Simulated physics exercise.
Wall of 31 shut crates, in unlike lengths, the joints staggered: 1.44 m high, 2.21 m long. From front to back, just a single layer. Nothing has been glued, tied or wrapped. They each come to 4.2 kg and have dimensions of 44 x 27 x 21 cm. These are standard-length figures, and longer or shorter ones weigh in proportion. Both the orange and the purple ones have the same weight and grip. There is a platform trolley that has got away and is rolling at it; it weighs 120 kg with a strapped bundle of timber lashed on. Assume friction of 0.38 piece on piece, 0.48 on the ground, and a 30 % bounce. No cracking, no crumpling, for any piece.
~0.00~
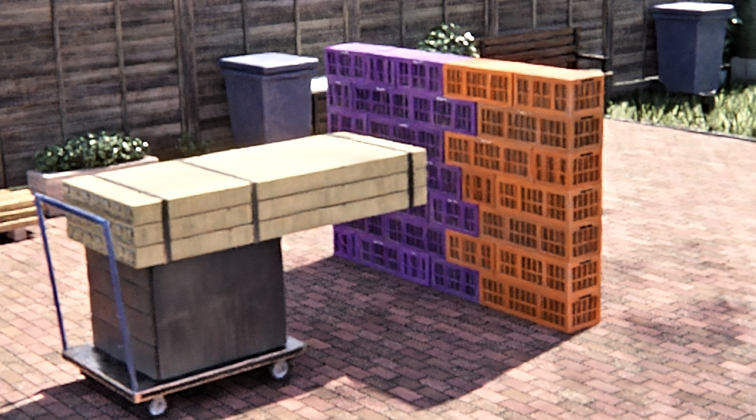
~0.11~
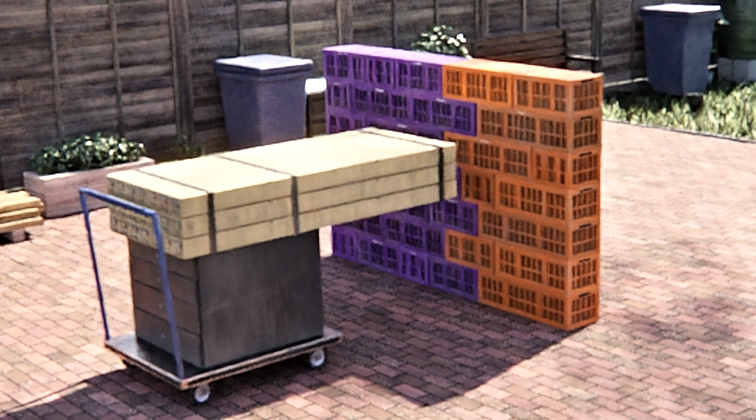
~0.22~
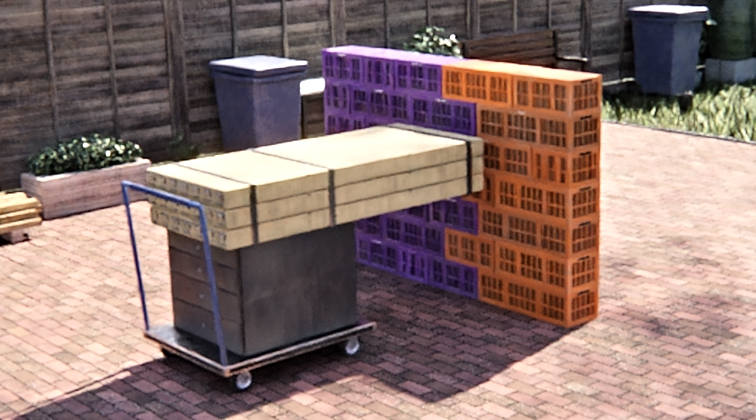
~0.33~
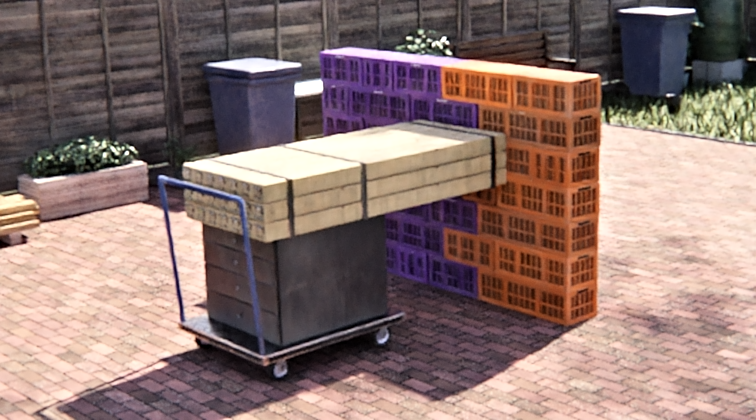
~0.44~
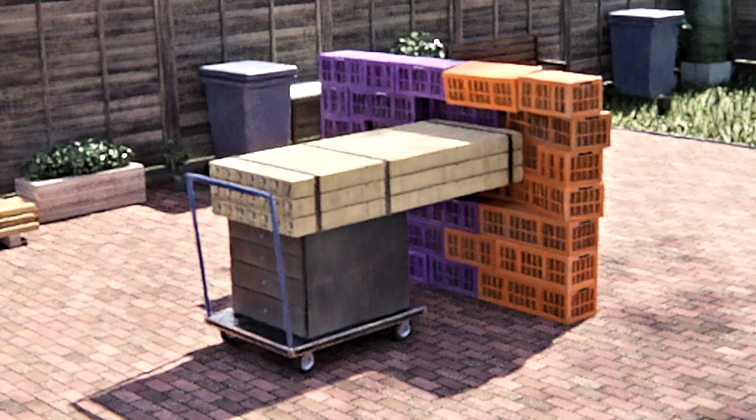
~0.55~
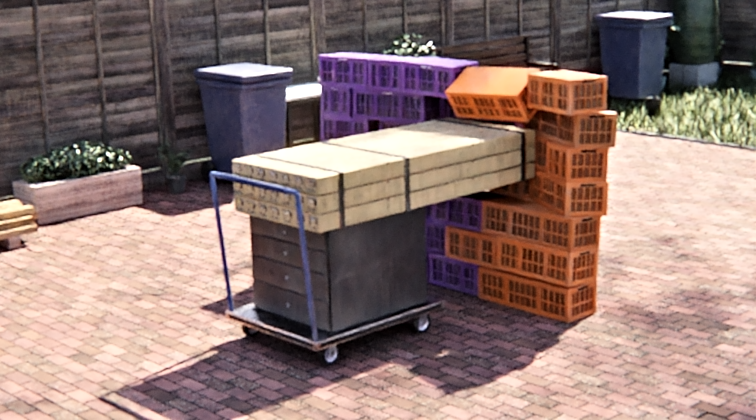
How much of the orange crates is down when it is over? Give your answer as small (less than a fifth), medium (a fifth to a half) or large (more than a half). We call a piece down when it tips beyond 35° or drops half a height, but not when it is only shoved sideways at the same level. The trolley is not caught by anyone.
Large - more than a half.
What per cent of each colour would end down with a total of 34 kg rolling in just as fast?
Result: Orange 0, purple 0 %.
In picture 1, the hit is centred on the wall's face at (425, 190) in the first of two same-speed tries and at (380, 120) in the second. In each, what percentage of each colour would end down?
You'd get orange at 10 followed by 10, and purple at 40 followed by 40 percent.
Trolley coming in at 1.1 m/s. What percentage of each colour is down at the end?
Result - orange: 70%; purple: 60%.
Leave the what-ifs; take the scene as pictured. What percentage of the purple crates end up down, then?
For purple, it's 40 per cent down at the end.
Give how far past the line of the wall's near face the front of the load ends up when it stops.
Something like 105 cm.
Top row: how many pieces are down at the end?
That makes 5 in total.
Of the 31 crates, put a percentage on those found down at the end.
My estimate is roughly 45 per cent.
Around 0.90 s, load 63 cm past the wall's line, still rolling; 7 of the 11 orange crates down (9 of 31 in all colours); top orange crate tipped 21°, 11 cm lower; top purple crate tipped 22°.
Around 1.42 s, load 1.00 m past the wall's line, still rolling; 7 of the 11 orange crates down (14 of 31 in all colours); top orange crate on its side; top purple crate tipped 52°, 85 cm lower.
Finally (3.1 s), load 1.03 m past the wall's line, stopped; 7 of the 11 orange crates down (14 of 31 in all colours); top orange crate on its side; top purple crate on its side. That is 64 per cent. Seen by the last camera, middles, top orange crate near (698, 243), top purple crate near (505, 174).
